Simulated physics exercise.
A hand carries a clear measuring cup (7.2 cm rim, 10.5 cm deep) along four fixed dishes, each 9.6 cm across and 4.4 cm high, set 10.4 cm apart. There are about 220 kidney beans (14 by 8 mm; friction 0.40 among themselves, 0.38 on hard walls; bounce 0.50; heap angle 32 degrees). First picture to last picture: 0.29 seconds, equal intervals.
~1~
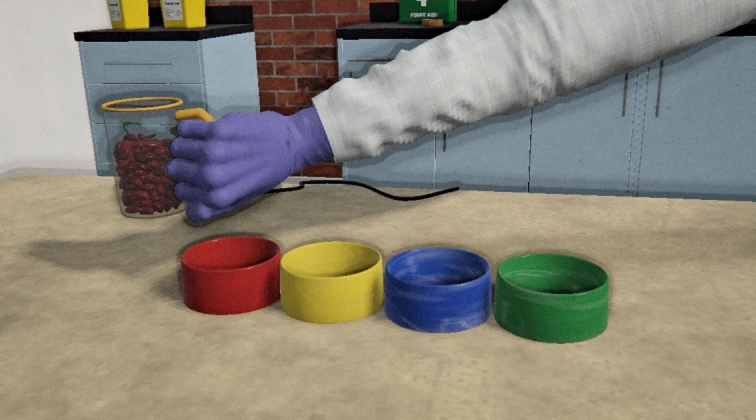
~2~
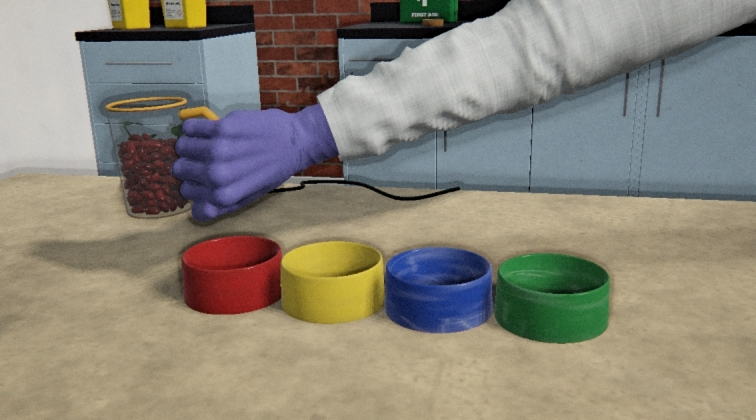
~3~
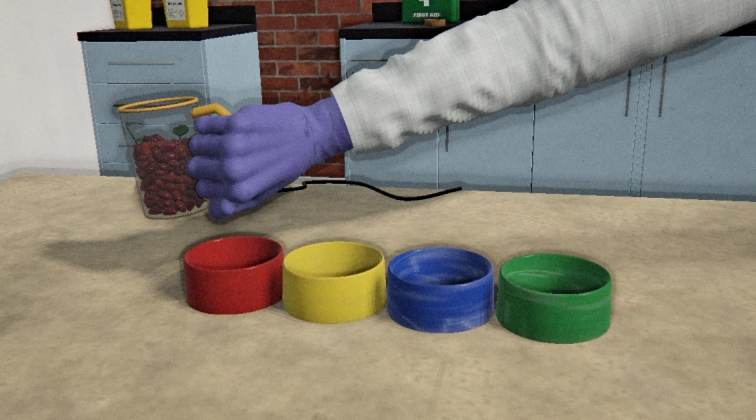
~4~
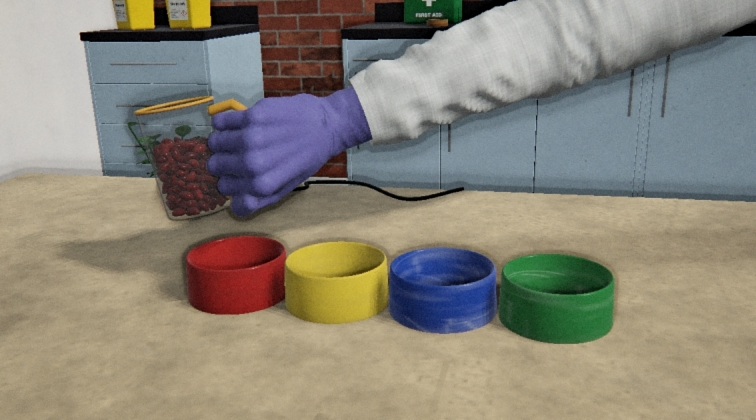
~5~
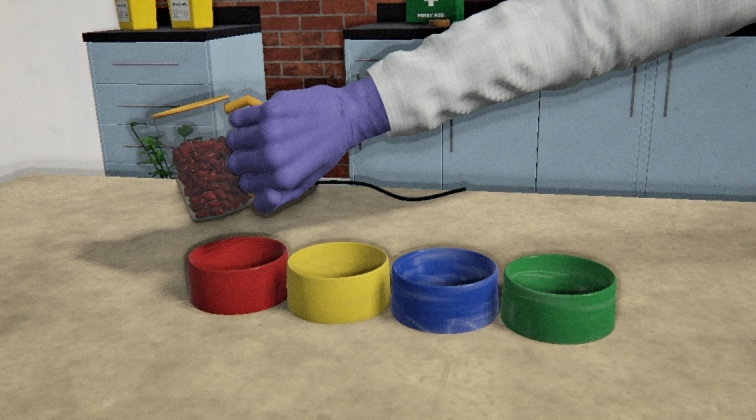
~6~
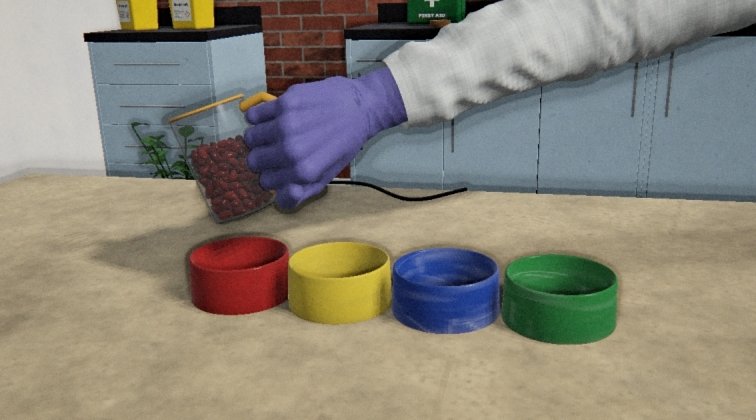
On a pale countertop in a lab-like room, a purple-gloved hand holds a clear cup of dark red beans behind a row of red, yellow, blue and green dishes. The hand moves the cup a short way right, gradually tilting it as it nears the space behind the red dish.
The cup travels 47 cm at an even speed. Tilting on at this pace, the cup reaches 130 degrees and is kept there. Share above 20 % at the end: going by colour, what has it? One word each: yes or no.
Red dish: No; blue dish: No; green dish: Yes; yellow dish: No; counter: No.
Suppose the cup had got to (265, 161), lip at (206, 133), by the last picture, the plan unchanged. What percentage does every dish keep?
Per cent kept: Red 0; blue 0; green 90; yellow 0.
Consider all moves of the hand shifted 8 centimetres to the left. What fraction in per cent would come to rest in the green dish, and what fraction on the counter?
I'd expect green at 30 and the counter at 30.
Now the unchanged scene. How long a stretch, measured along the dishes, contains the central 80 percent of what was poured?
Some 6 centimetres.
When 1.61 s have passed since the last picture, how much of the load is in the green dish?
About 95 per cent by then.
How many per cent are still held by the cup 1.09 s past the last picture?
I'd put it at roughly 95 per cent.
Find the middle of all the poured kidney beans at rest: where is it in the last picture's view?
Roughly pixel (565, 296).
Then, 0.65 s after the last picture, tilt 70 degrees; cup holds 100 %.
Then, 1.09 s after the last picture, tilt 106 degrees; cup holds 95 %.
Then, 1.61 s after the last picture, tilt 130 degrees; cup holds 0 %, green 95 %.
In the end, red 0 %, blue 0 %, green 95 %, yellow 0 %, counter 5 %.
